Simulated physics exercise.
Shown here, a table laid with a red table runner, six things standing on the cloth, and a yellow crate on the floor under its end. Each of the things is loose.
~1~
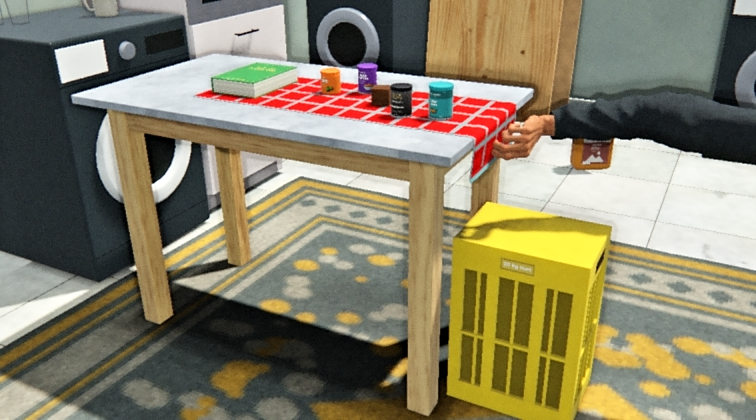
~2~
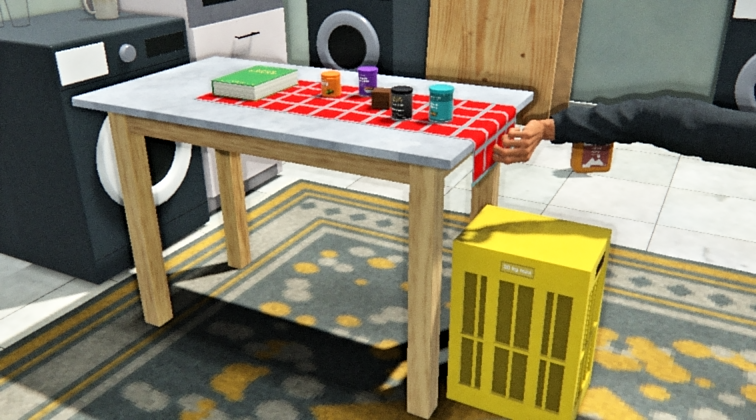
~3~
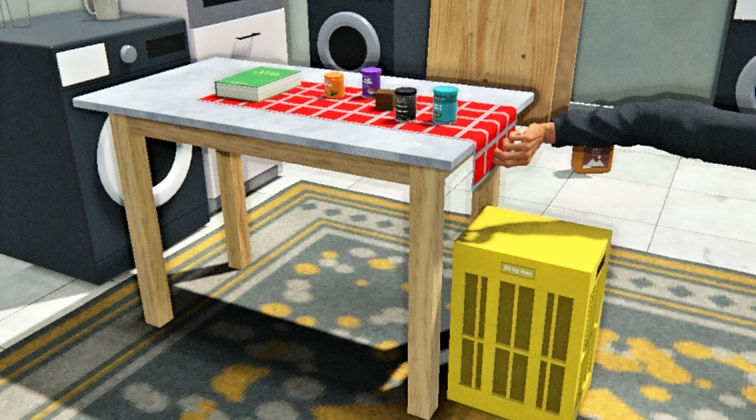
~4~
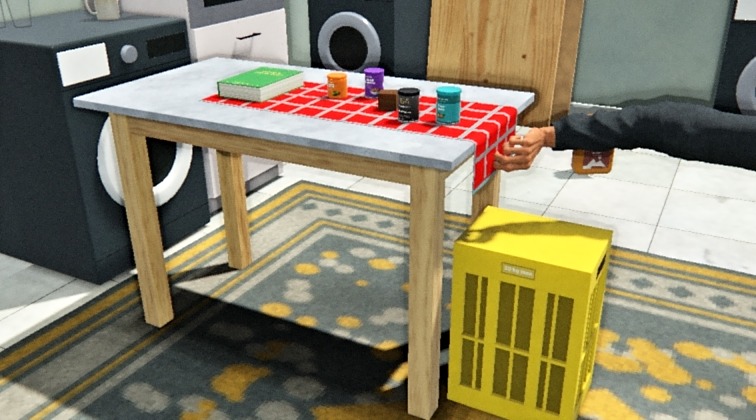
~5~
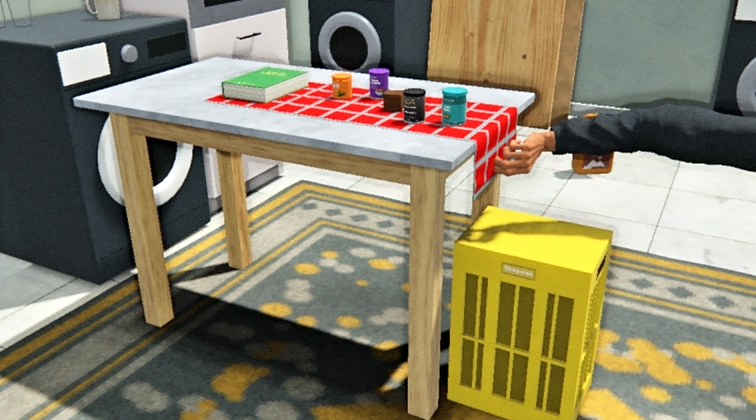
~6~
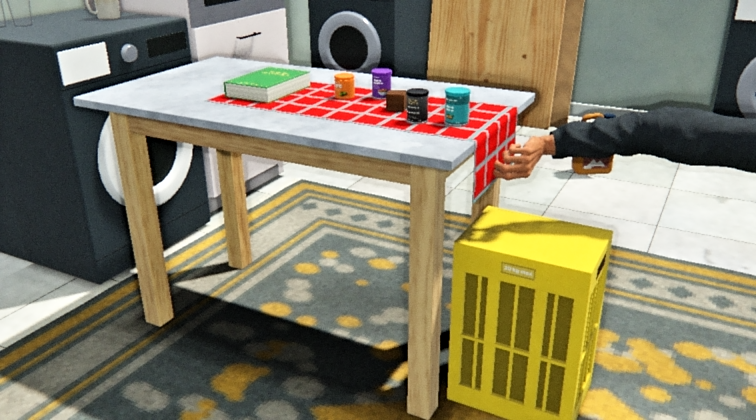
A hand slowly pulls a red checked runner over the table's right end, the green book and small containers riding along with it.
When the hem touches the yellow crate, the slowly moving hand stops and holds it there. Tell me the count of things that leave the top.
Well, the number that leaves the top comes to exactly one there.
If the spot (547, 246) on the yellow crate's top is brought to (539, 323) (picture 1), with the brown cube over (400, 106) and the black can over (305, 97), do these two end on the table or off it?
As for the brown cube, it leaves the top; as for the black can, it stays in place.
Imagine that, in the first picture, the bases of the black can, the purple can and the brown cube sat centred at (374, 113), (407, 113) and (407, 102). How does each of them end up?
Looking at each one, the black can remains in position, the purple can remains in position and the brown cube remains in position.
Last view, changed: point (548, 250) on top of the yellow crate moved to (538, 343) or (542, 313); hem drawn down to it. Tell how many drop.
4 and 3.
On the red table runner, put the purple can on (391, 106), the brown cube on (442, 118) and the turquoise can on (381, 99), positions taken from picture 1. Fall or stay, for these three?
The purple can stays put; the brown cube ends up off; the turquoise can stays put.
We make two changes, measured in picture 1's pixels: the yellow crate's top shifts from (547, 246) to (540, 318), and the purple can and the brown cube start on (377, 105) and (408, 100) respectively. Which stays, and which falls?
The purple can ends up off while the brown cube ends up off.
A little later, hem near (494, 200); all still up.
Next, hem on the crate; turquoise can gone.
When it is over, hem on the crate; turquoise can gone. It carries off one.
